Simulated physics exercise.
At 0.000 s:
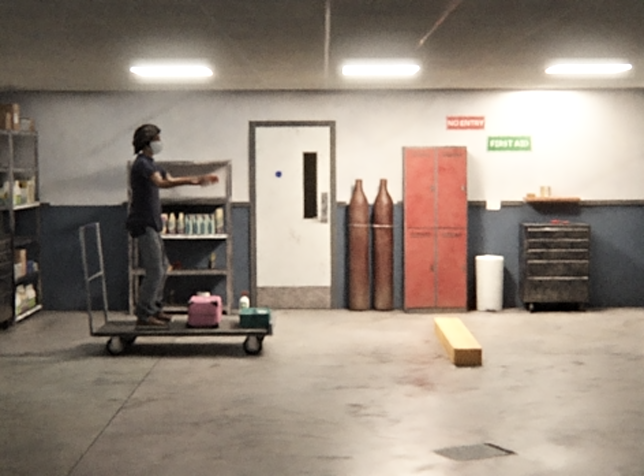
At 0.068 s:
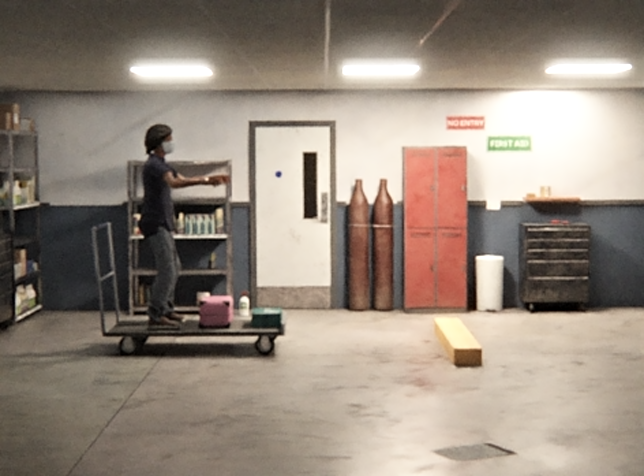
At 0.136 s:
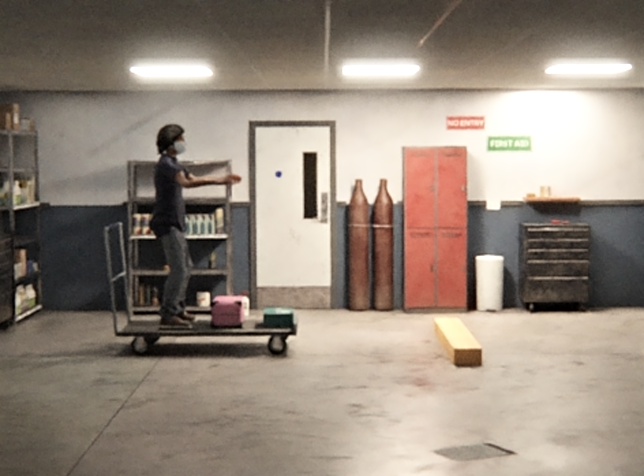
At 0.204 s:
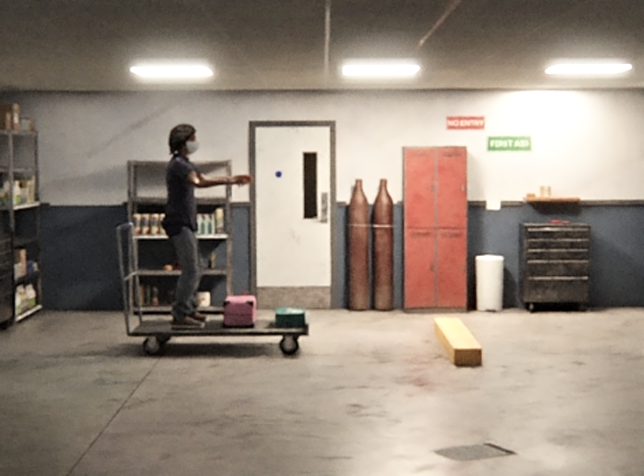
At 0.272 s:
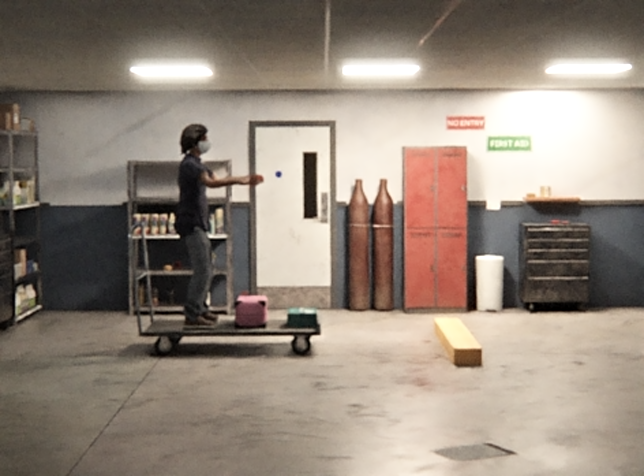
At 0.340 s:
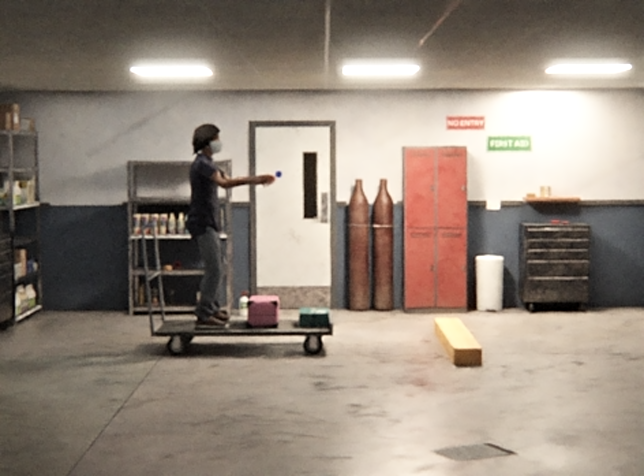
A flatbed trolley carrying a standing, masked person, a pink case and a green box rolls steadily rightward across a garage floor. The rider keeps an arm stretched forward as the trolley passes the shelving, and by the end the outstretched hand is in front of the white door, with a yellow wheel stop still ahead.
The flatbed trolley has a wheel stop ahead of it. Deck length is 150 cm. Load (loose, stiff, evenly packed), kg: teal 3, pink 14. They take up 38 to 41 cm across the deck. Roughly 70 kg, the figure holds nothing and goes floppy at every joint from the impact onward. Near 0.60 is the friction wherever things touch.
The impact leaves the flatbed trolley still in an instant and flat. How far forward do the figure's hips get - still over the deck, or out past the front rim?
It is not shed from the deck.
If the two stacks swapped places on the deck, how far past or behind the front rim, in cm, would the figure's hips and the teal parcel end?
In that case hips 90 behind, teal 40 behind.
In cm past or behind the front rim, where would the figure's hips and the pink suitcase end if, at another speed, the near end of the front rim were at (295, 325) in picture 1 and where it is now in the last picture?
Rest points: Hips at 110 cm behind, pink at 50 cm behind.
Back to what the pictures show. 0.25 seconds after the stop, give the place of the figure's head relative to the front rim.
Some 70 cm behind it.
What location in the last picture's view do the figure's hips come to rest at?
Roughly at (338, 287).
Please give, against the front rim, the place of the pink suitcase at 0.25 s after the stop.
About 45 cm behind the rim.
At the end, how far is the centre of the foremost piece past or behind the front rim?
20 cm behind.
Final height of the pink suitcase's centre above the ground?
Its centre ends some 35 cm up.
After 1.04 s the deck stops.
After 1.29 s the figure's hips are 75 cm behind the rim, near (368, 251) in the last picture's view.
After 1.59 s the figure's hips are 83 cm behind the rim, near (360, 256) in the last picture's view.
After 2.04 s the figure's hips are 100 cm behind the rim, near (340, 287) in the last picture's view.
At rest, 2.4 s, nothing is past the rim; behind it, teal parcel, pink suitcase and the figure's hips.
